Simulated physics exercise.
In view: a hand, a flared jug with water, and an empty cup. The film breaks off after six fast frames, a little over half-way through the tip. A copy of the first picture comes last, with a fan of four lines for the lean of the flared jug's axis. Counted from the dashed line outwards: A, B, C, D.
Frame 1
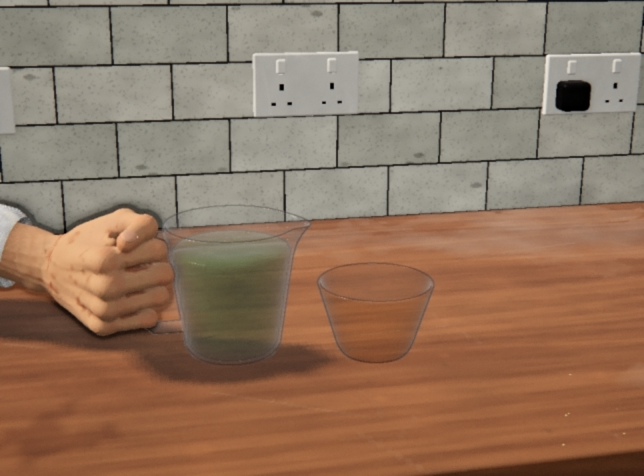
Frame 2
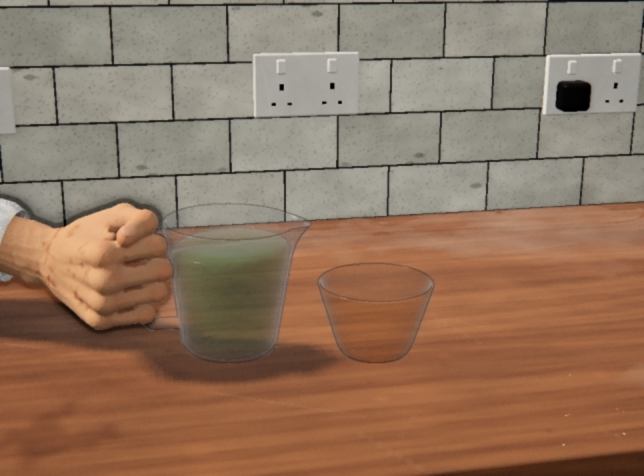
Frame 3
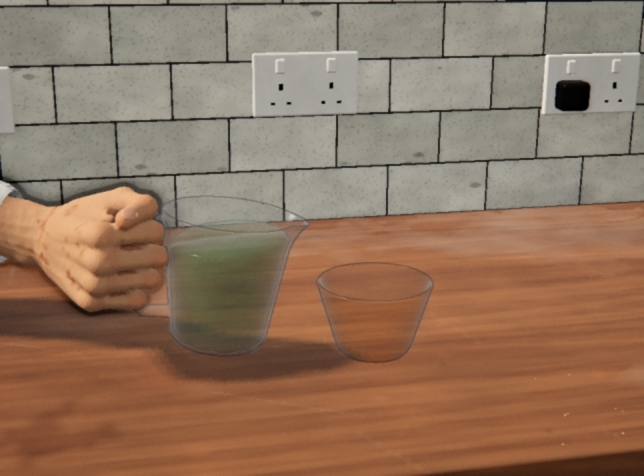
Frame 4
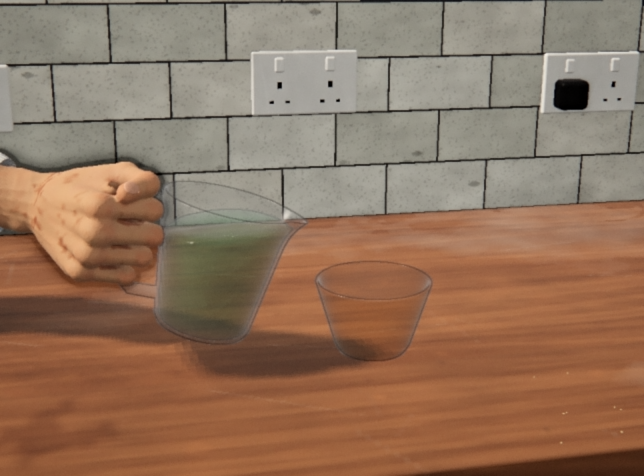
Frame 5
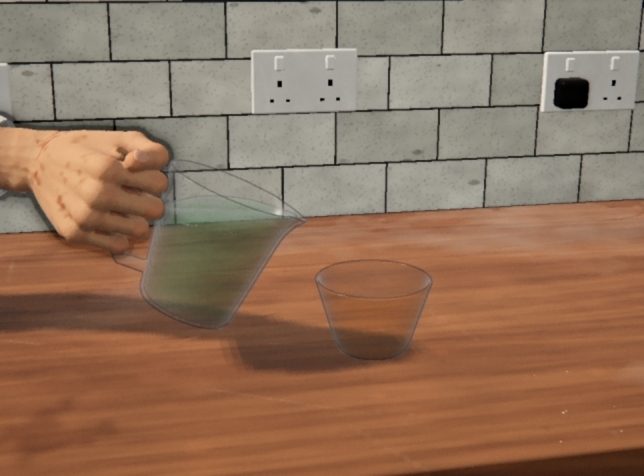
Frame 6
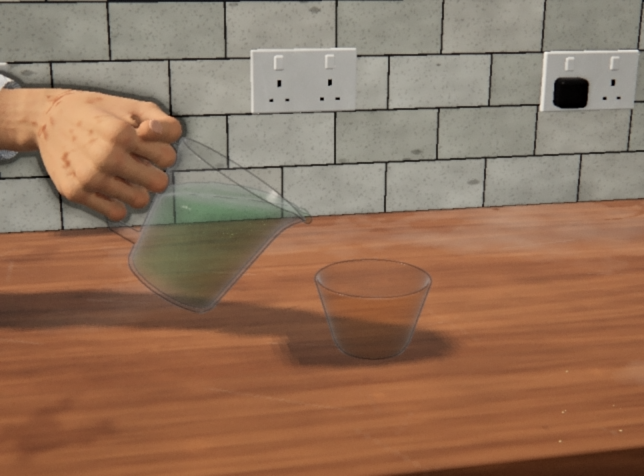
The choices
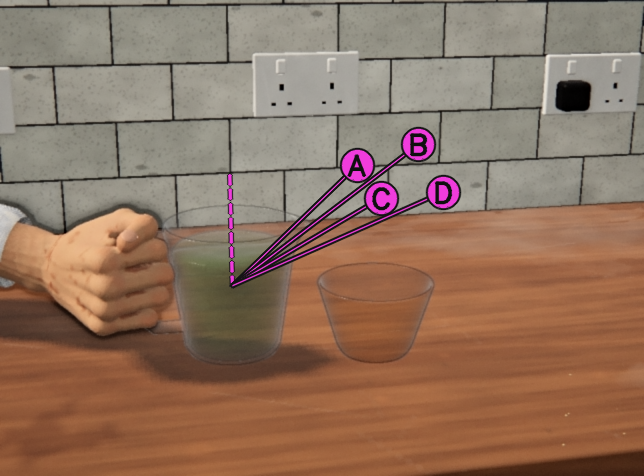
A hand lifts a flared clear jug of greenish water slightly off a wooden surface and tilts it steadily to the right toward an empty clear cup, the water shifting to the jug's lip as the tilt steepens.
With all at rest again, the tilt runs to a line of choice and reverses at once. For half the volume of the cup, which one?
It is A.
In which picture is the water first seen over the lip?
Picture 6.
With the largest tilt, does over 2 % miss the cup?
Yes, it does.
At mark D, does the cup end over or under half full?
Over.
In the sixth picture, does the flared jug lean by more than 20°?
Yes.
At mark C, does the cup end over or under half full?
Over.
On the marked copy, A at (345, 176); B at (404, 154); C at (367, 206); D at (427, 199).
With A, the cup ends with about 50 % of what it can hold.
With B, the cup ends with about 66 % of what it can hold; 3 % of the water is spilt.
With C, the cup ends with about 81 % of what it can hold; 7 % of the water is spilt.
With D, the cup ends with about 76 % of what it can hold; 23 % of the water is spilt.
